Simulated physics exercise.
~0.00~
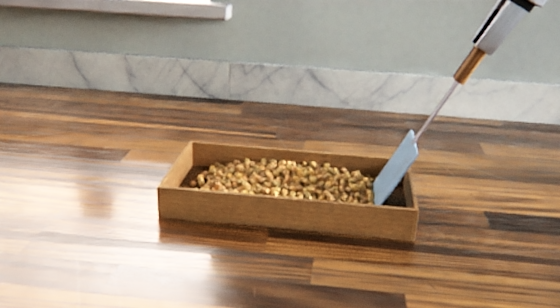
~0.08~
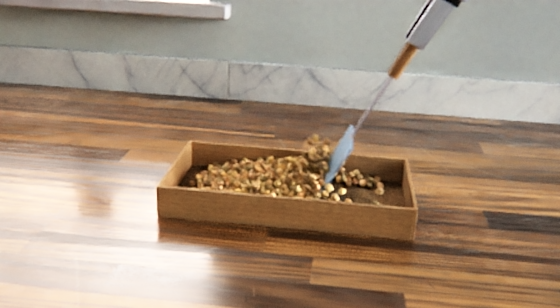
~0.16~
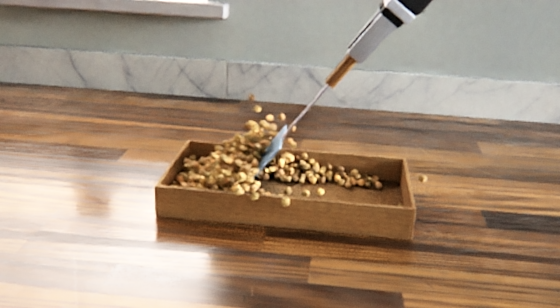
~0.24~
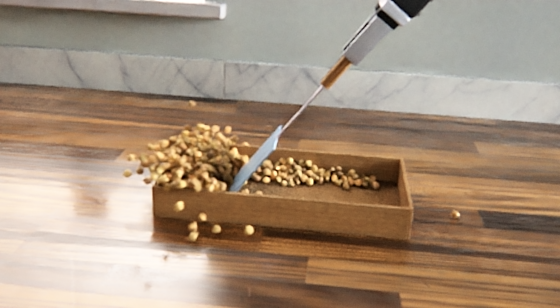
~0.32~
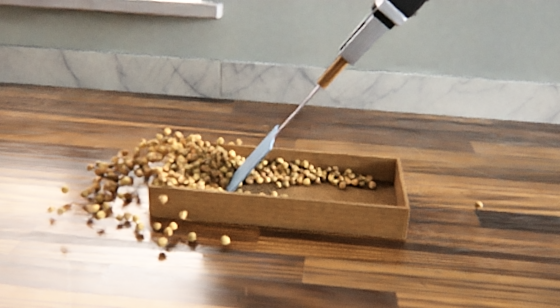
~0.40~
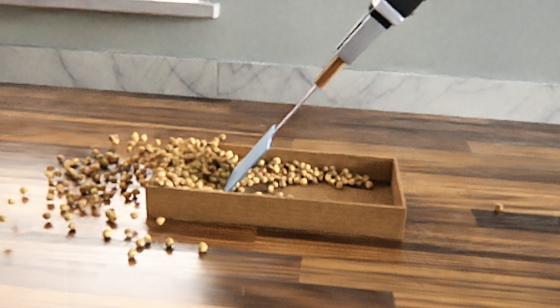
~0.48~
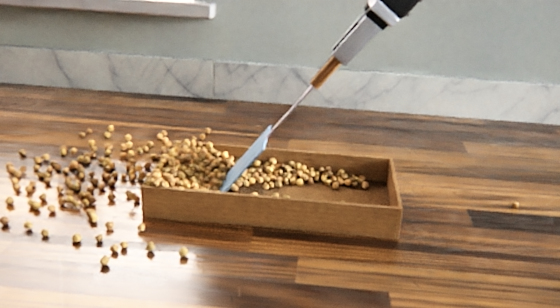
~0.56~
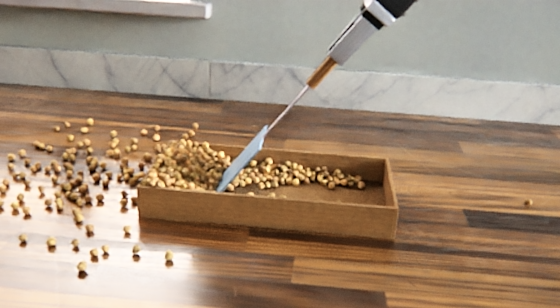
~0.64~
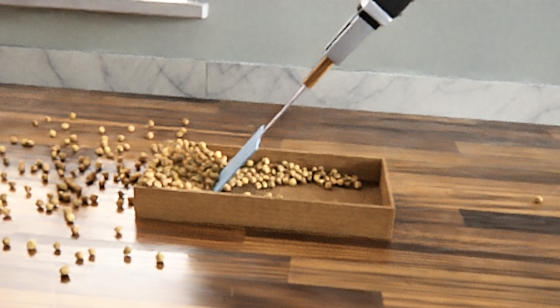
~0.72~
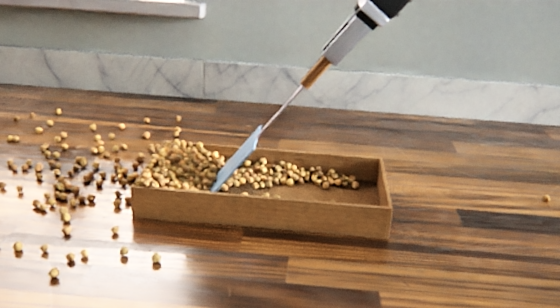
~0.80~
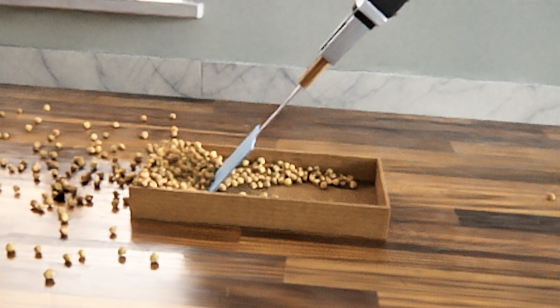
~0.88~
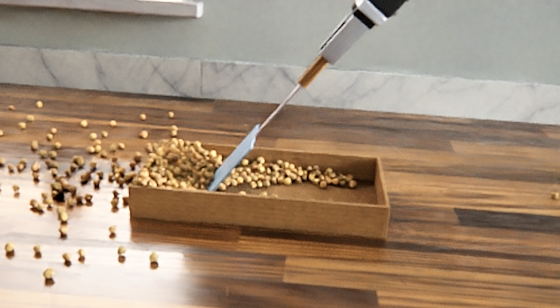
Robot-held turner sweeping left through chickpeas in a shallow tin, flinging some over the edge to scatter across the wooden counter.
